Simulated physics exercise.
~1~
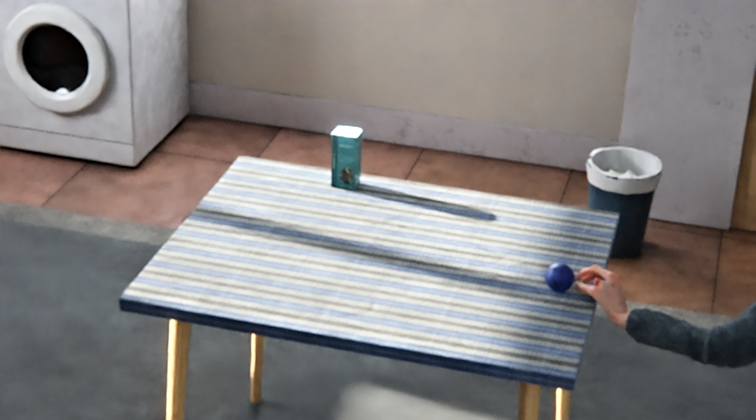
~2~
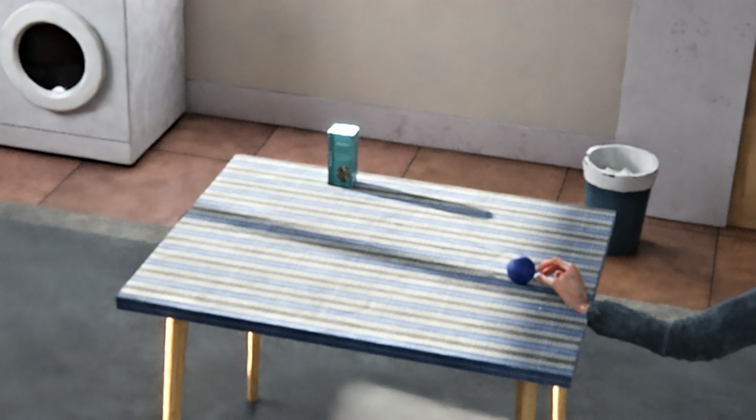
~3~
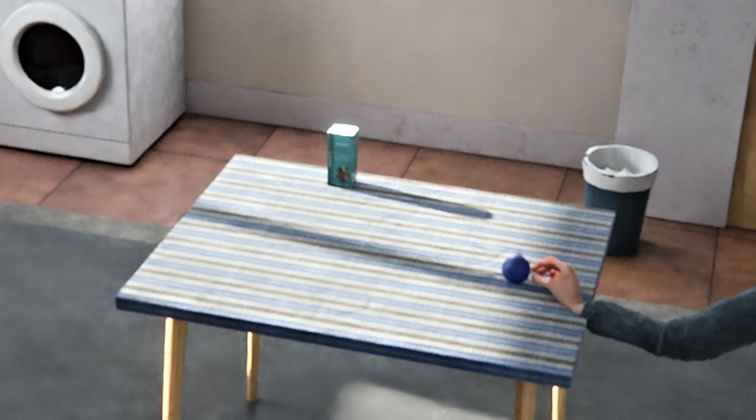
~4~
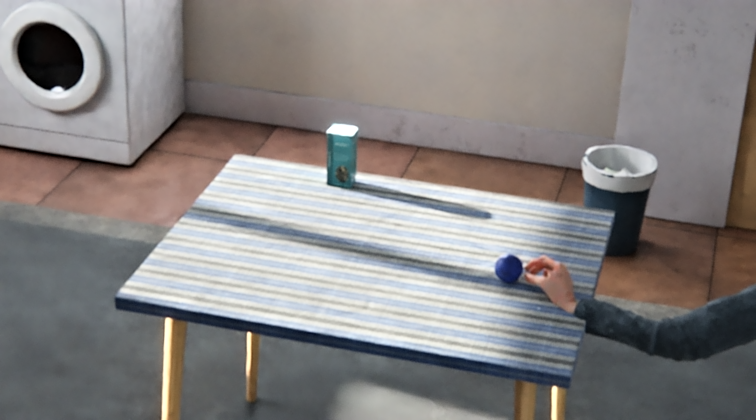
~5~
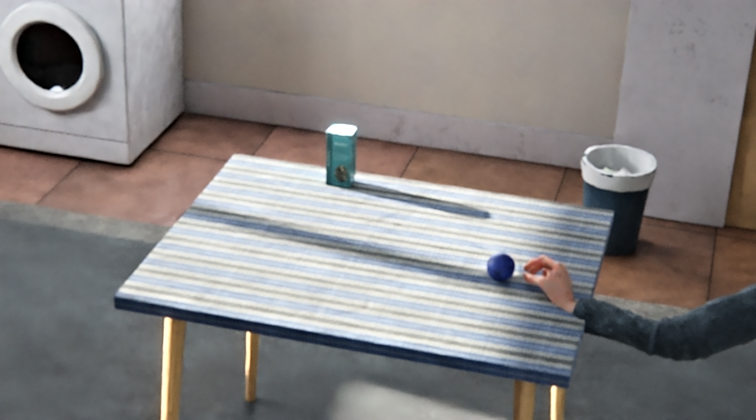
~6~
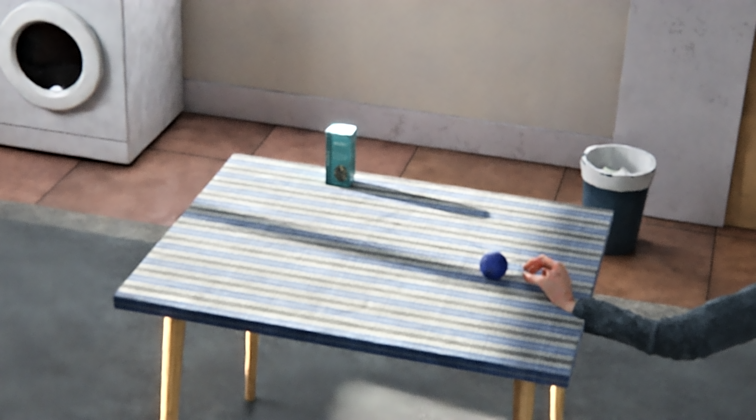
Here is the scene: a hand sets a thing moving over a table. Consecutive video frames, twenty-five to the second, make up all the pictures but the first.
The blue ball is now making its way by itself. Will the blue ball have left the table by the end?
No, it is still on the table.
Then, 0.10 s on from there, blue ball shifted about its own width near (479, 263).
Then, 0.20 s on from there, blue ball shifted about its own width near (467, 261).
Then, 0.40 s on from there, blue ball shifted well along near (450, 258).
In the end, moved from the start, blue ball. At the end, from the last picture's camera, blue ball near (444, 257).
